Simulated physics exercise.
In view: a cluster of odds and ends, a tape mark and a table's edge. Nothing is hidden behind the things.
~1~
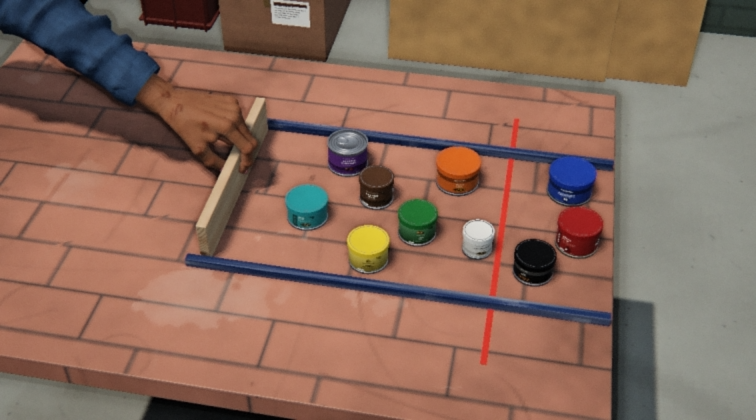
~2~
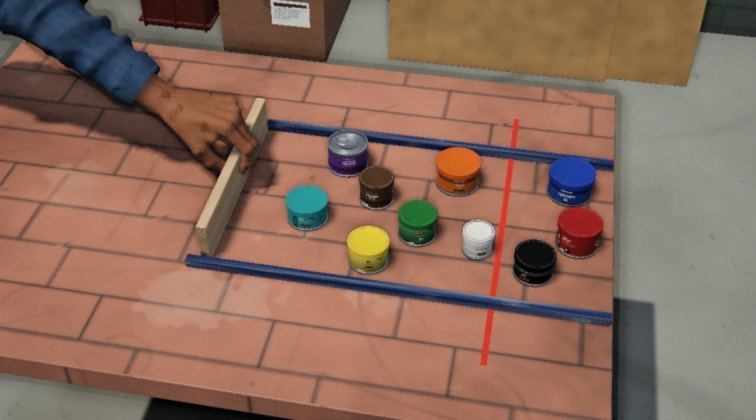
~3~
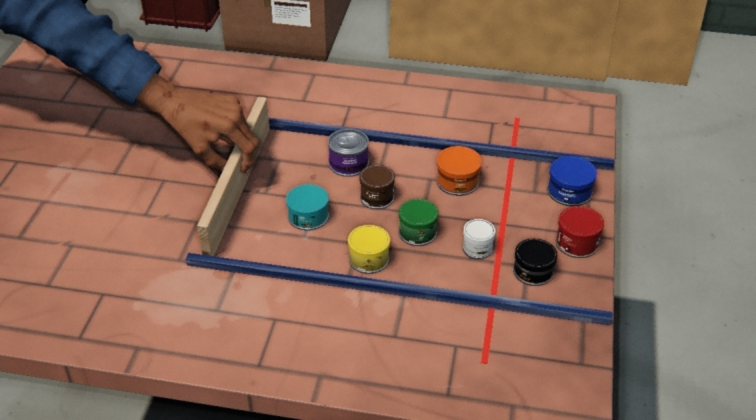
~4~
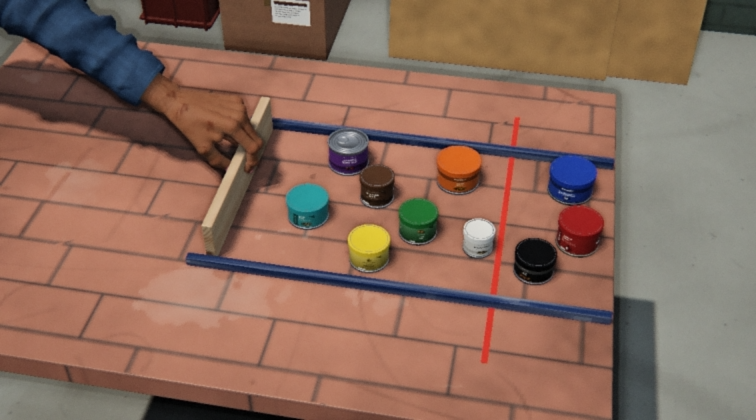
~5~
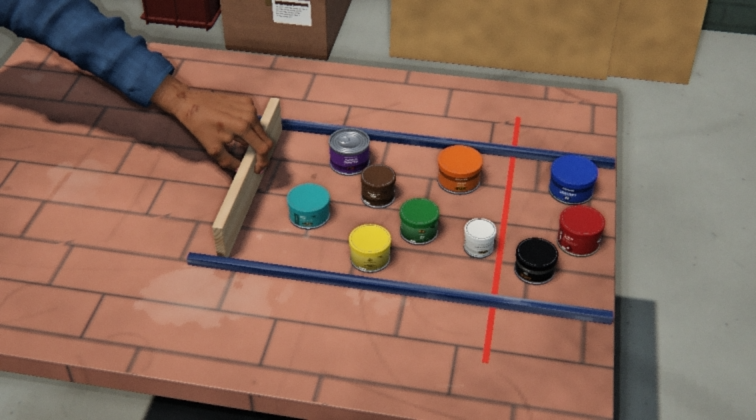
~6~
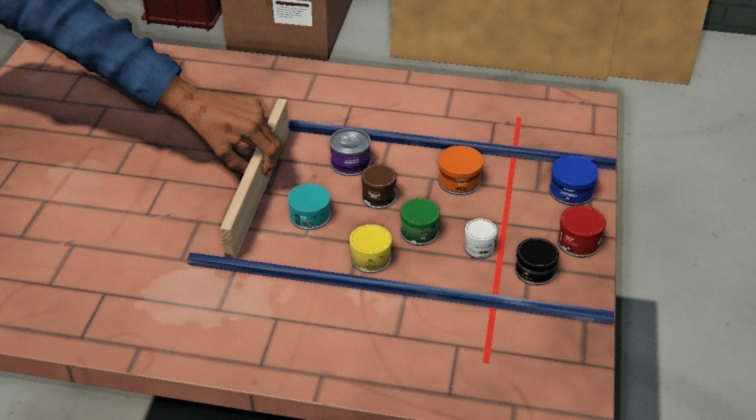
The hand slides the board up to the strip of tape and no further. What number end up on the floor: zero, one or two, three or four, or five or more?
The number that fall off is zero.
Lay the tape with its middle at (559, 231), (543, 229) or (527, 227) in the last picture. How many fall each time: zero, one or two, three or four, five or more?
In that order: One or two; either one or two; either one or two.
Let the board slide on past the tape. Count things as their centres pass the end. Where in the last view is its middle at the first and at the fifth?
Its middle is around (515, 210) and later (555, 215).
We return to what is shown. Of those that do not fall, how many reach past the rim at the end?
That would be 2.
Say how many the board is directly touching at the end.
The number is 4.
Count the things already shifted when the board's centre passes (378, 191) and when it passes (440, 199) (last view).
By then 5, and 8.
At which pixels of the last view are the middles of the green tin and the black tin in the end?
Near (564, 223) and (561, 276).
Early on, none off yet; red tin at rest near (581, 231); blue tin at rest near (573, 180); black tin at rest near (537, 262).
A while later, none off yet; red tin at rest near (581, 231); blue tin at rest near (573, 180); black tin travelled about its own width near (558, 275).
Finally, the number that fall off is zero.
